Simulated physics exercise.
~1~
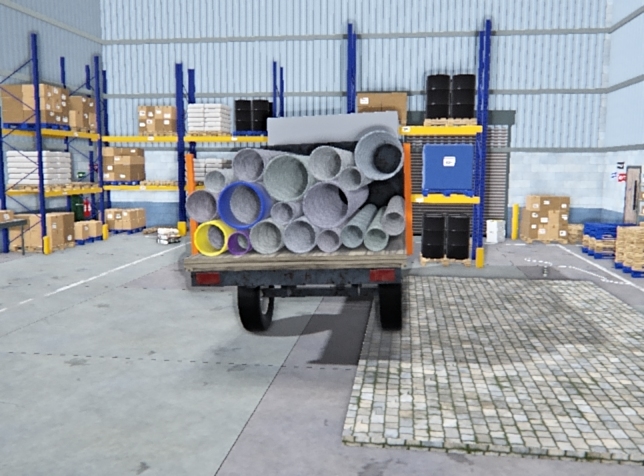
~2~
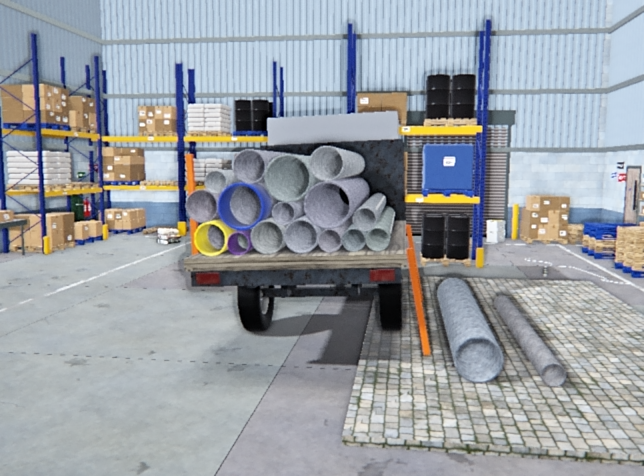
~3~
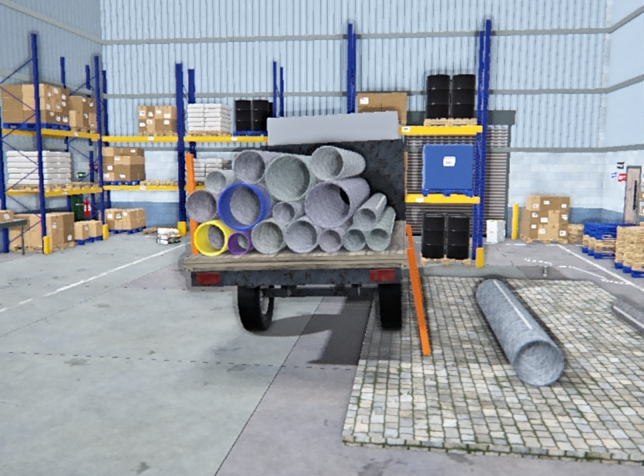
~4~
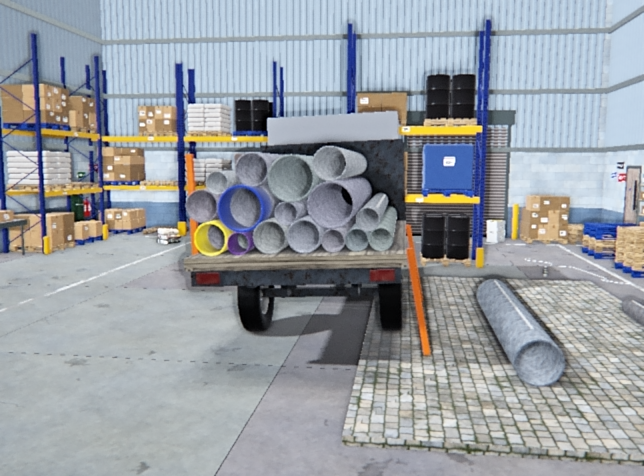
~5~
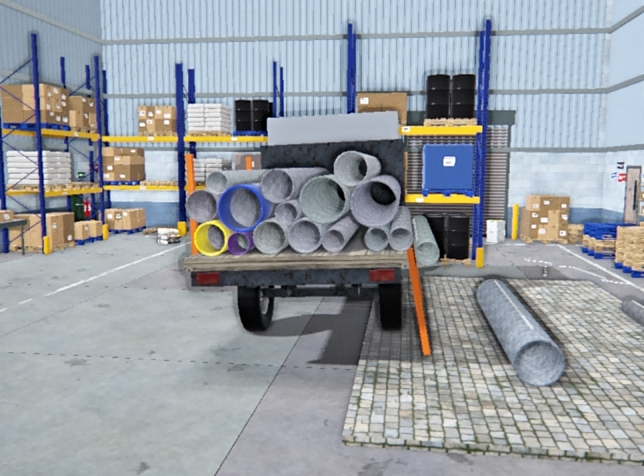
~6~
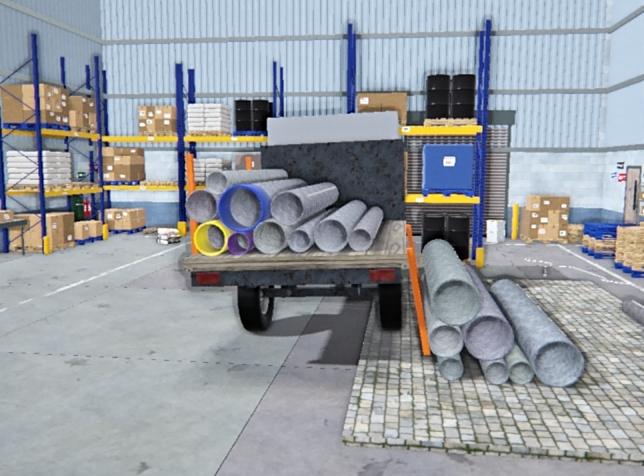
Grey pipes rolling off the right side of a parked flatbed onto cobbles, while the purple and yellow ones stay aboard.
